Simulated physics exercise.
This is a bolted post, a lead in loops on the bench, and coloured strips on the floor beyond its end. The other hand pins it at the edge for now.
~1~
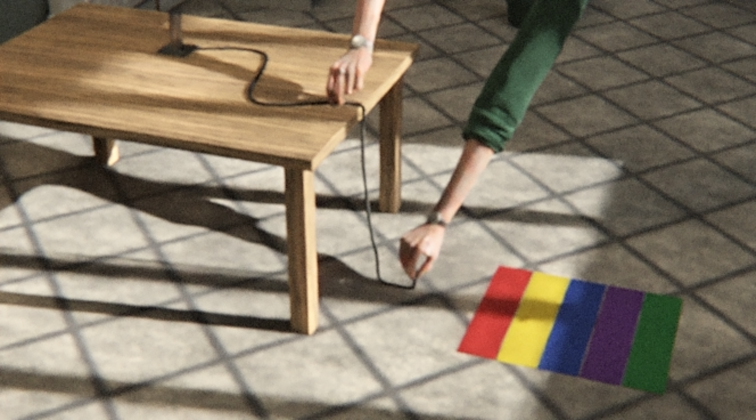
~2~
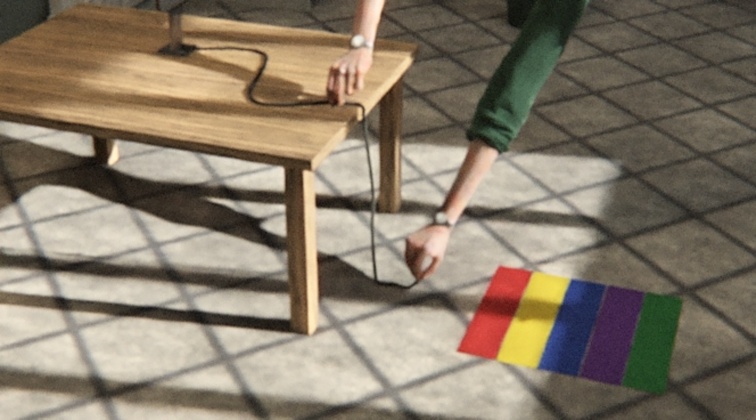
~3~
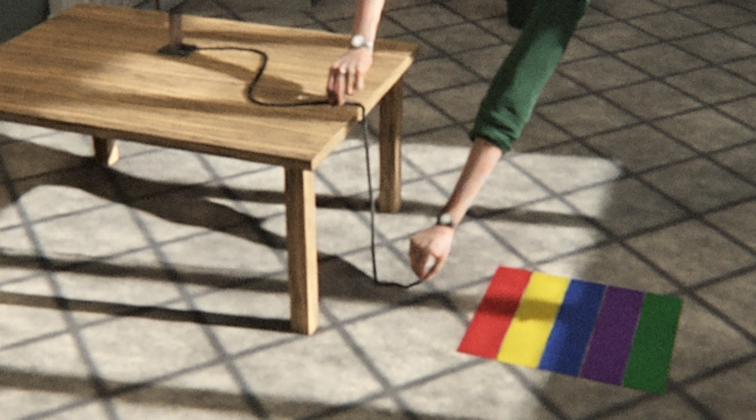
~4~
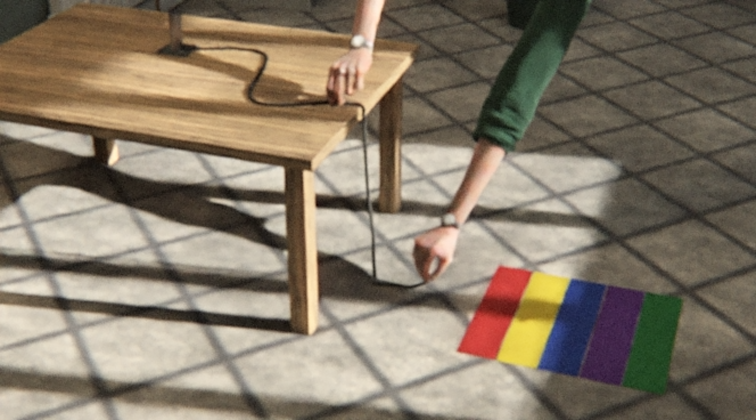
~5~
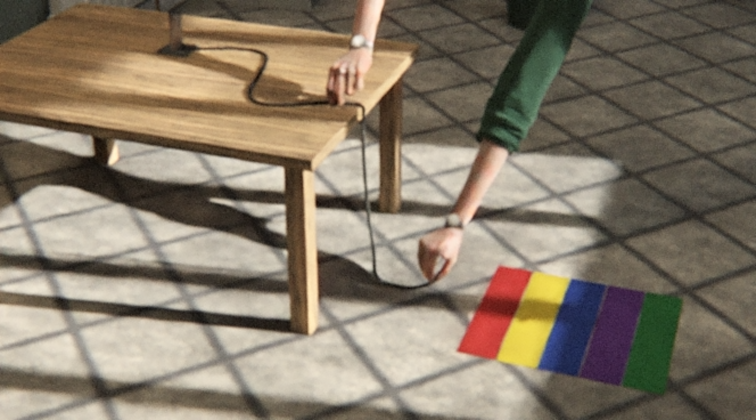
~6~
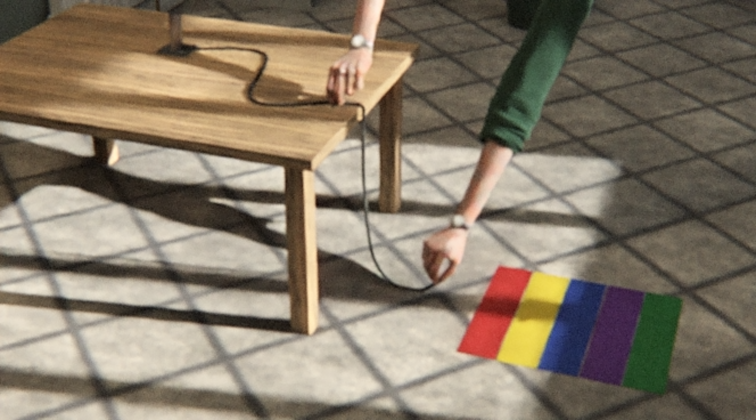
Five coloured strips, red, yellow, blue, purple and green from left to right, lie on a sunlit, shadow-crossed tiled floor, seen from above at an angle. To their left, a dark cord winds across a wooden table, where one hand pins it at the edge, and hangs down to another hand below a green sleeve. That lower hand draws the cord's end slightly rightward while the upper hand and the camera stay still.
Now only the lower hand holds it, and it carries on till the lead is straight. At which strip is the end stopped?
The green one.
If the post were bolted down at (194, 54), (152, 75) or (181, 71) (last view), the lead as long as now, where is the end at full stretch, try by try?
Try by try, around (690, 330), (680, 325) and (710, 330).
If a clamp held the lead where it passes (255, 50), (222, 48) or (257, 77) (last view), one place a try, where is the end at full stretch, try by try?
The places are (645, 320), (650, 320) and (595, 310).
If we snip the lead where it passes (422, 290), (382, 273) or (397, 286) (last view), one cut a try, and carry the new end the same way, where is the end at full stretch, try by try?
In that order: (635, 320), (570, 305) and (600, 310).
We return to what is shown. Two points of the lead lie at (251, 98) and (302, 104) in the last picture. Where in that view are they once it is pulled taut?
Near (354, 92) and (401, 121).
Soon after, end near (587, 309); over blue.
Then, end near (633, 317); over purple.
At full stretch, end near (661, 322); over green. It halts on the green strip.
